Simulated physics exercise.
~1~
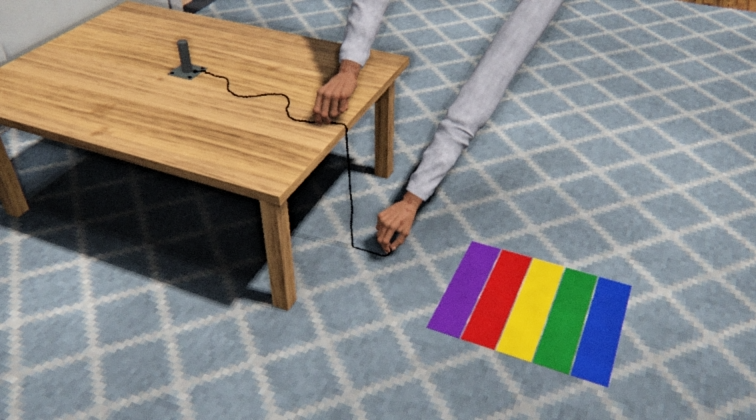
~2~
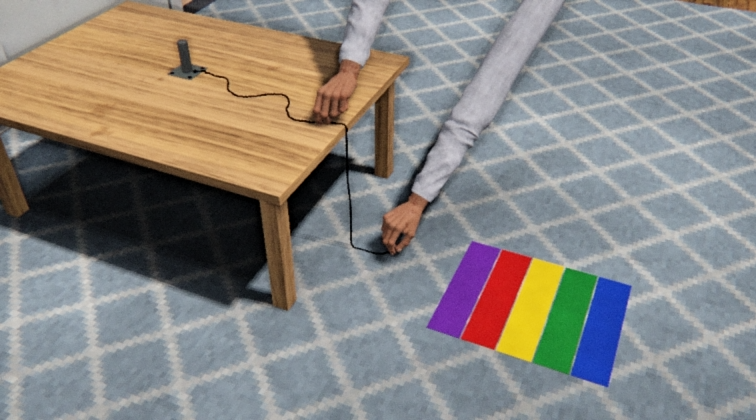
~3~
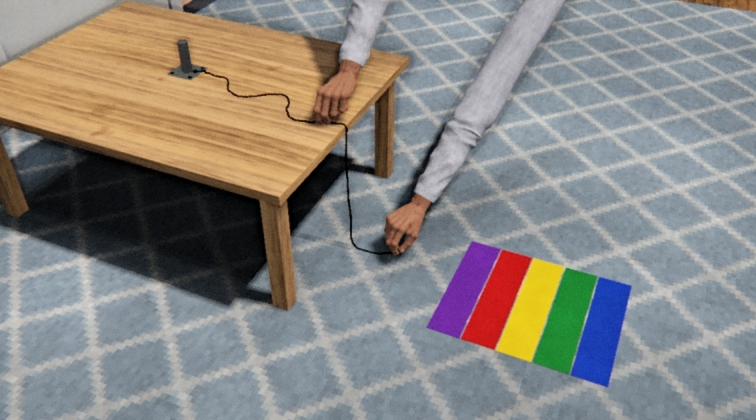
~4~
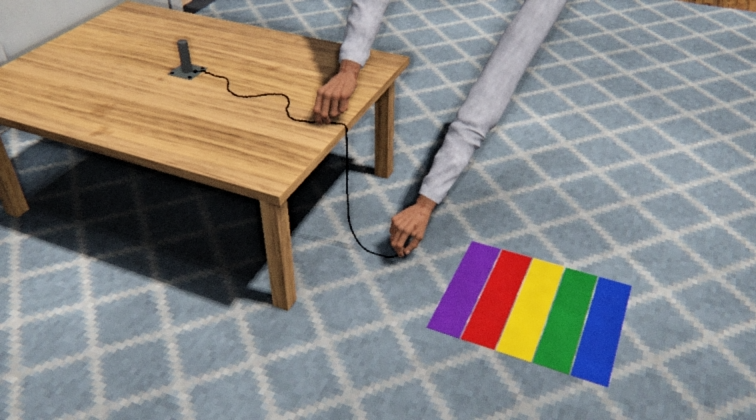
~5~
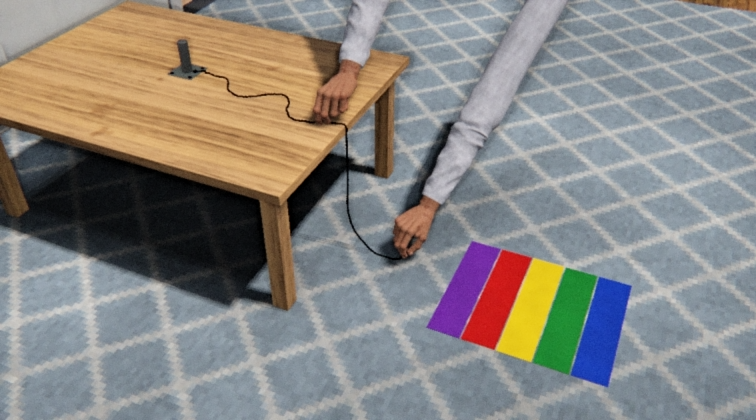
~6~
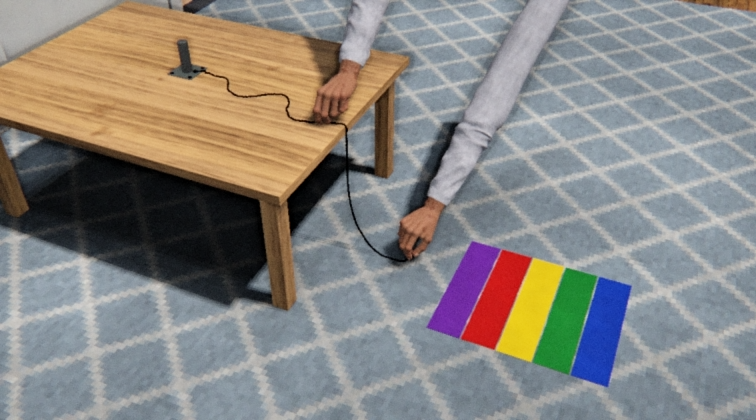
In this clip, one hand holds a dark shoelace at the edge of a wooden coffee table while another hand, near the patterned carpet, moves the lace's lower end slightly right, beside a strip of purple, red, yellow, green and blue.
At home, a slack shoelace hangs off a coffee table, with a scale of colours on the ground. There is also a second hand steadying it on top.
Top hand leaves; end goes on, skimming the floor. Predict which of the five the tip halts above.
I expect it over the yellow strip.
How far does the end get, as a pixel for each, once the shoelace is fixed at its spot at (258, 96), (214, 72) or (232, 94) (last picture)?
Respectively (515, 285), (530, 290) and (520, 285).
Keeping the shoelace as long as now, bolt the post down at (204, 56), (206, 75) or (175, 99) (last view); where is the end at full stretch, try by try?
In order, it comes out close to (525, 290), (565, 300) and (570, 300).
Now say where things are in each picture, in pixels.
The first picture shows end (390, 249); purple (451, 315); red (485, 326); yellow (521, 338); green (557, 349); blue (595, 361).
The second picture shows end (395, 250); shoelace through (218, 77) (253, 96) (287, 111) (343, 126) (348, 185) (351, 238).
The third picture shows end (399, 251).
The fourth picture shows end (404, 253); shoelace through (218, 77) (253, 96) (287, 111) (343, 126) (347, 184) (356, 238).
The fifth picture shows end (407, 254).
The sixth picture shows end (412, 255); shoelace through (218, 77) (253, 96) (287, 111) (343, 126) (348, 185) (365, 239).
Soon after, end near (482, 276); over purple.
Then, end near (516, 286); over red.
At full stretch, end near (537, 292); over yellow. Over yellow.
